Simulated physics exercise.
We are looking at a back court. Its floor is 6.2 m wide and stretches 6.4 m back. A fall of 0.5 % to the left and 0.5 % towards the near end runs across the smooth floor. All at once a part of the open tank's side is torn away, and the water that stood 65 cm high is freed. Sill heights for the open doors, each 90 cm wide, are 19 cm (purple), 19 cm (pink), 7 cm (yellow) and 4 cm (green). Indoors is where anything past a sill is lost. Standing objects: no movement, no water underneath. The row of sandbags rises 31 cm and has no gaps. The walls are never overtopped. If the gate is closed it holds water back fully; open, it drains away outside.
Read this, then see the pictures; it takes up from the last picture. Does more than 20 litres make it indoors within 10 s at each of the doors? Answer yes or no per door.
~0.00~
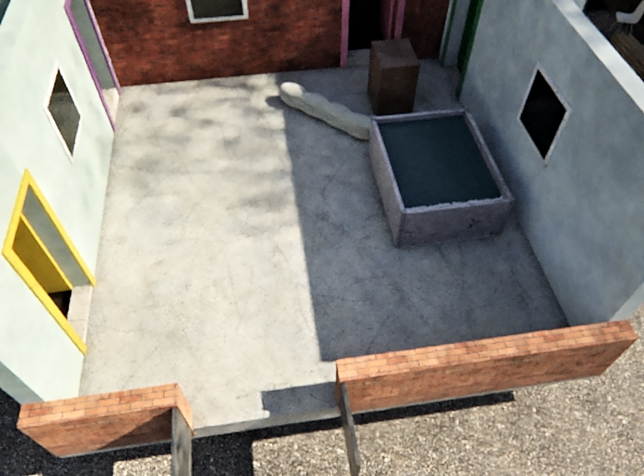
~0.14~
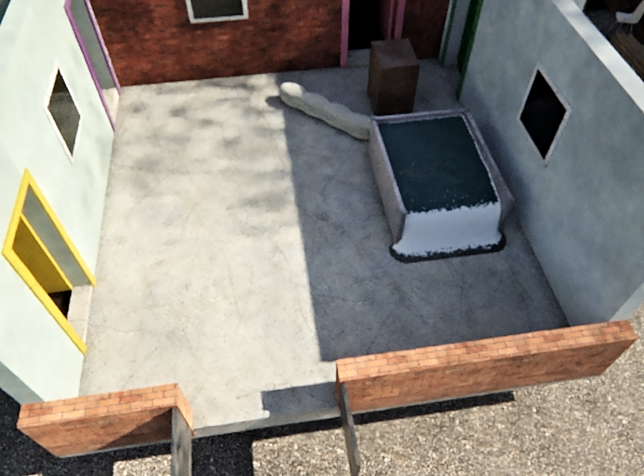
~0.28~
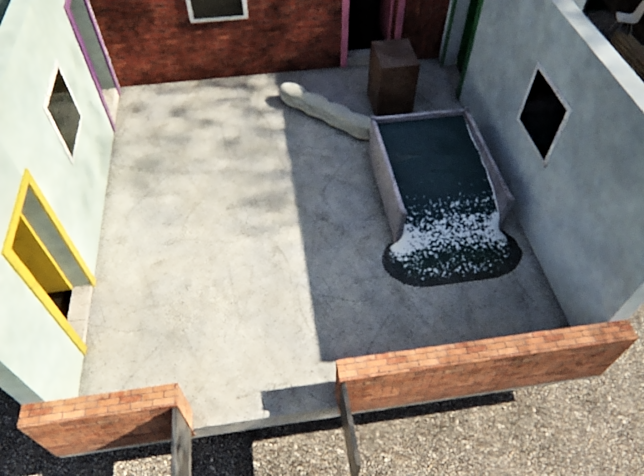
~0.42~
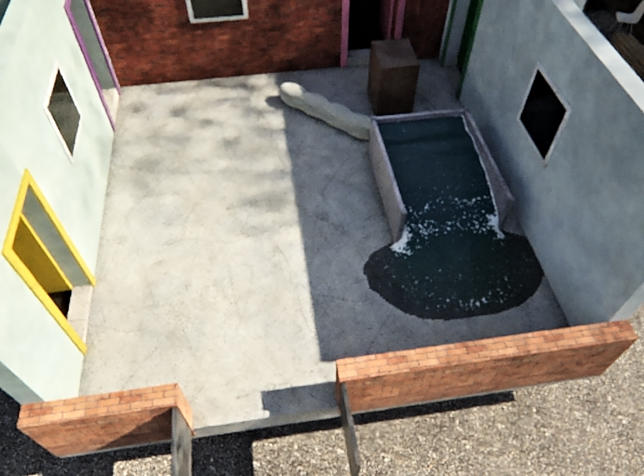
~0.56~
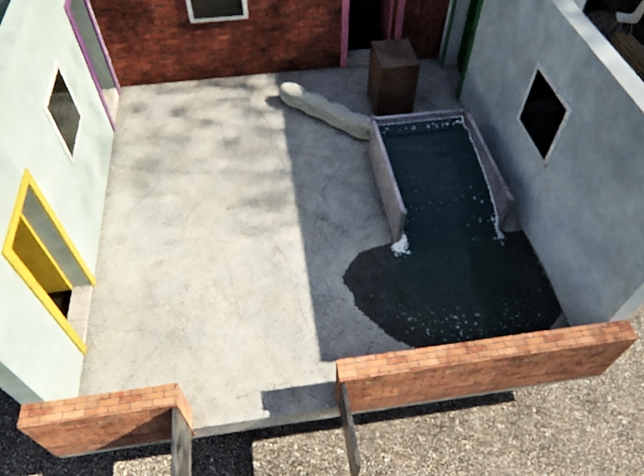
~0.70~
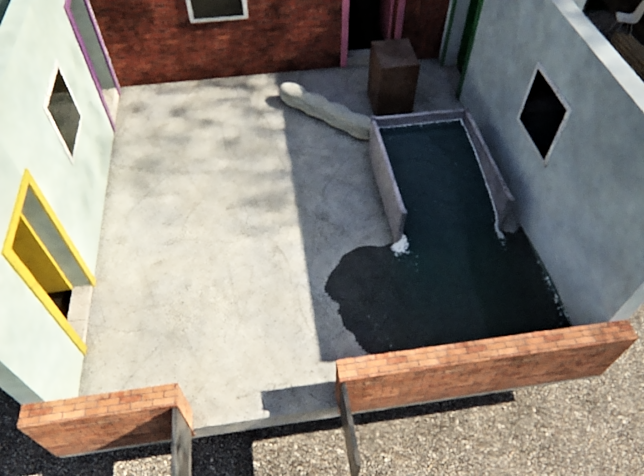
Purple door, no; pink door, no; yellow door, yes; green door, no.
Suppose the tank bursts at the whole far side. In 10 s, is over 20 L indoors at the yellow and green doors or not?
Against that limit: Yellow below, green above.
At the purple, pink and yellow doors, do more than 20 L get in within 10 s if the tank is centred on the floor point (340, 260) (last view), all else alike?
Then: Purple under, pink not over, yellow under.
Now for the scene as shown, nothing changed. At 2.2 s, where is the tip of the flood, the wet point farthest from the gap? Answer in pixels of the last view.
Somewhere near pixel (155, 413).
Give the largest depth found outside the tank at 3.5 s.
About 20 cm.
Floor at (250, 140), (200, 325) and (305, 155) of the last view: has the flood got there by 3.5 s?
In that order: Still dry, under water, dry.
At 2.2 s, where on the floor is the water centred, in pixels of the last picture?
The water's centre sits at about (442, 281).
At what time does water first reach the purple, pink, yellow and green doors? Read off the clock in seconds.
So purple at 5.5 s, pink at 5.0 s, yellow at 3.0 s, and green at 4.0 s.
After 1.4 s water covers 15 % of the floor and is deepest (47 cm) near (577, 351); purple door not reached, pink door not reached, yellow door not reached, green door not reached.
After 2.2 s water covers 20 % of the floor and is deepest (34 cm) near (550, 355); purple door not reached, pink door not reached, yellow door not reached, green door not reached.
After 3.5 s water covers 40 % of the floor and is deepest (20 cm) near (95, 393); purple door not reached, pink door not reached, yellow door 14 cm at the sill, 2 L in, green door not reached.
After 6.0 s water covers 65 % of the floor and is deepest (12 cm) near (75, 425); purple door 3 cm at the sill, 0 L in, pink door 5 cm at the sill, 0 L in, yellow door 13 cm at the sill, 59 L in, green door 2 cm at the sill, 0 L in.
After 10.0 s water covers 85 % of the floor and is deepest (8 cm) near (75, 425); purple door 7 cm at the sill, 0 L in, pink door 2 cm at the sill, 0 L in, yellow door 6 cm at the sill, 78 L in, green door 3 cm at the sill, 2 L in.
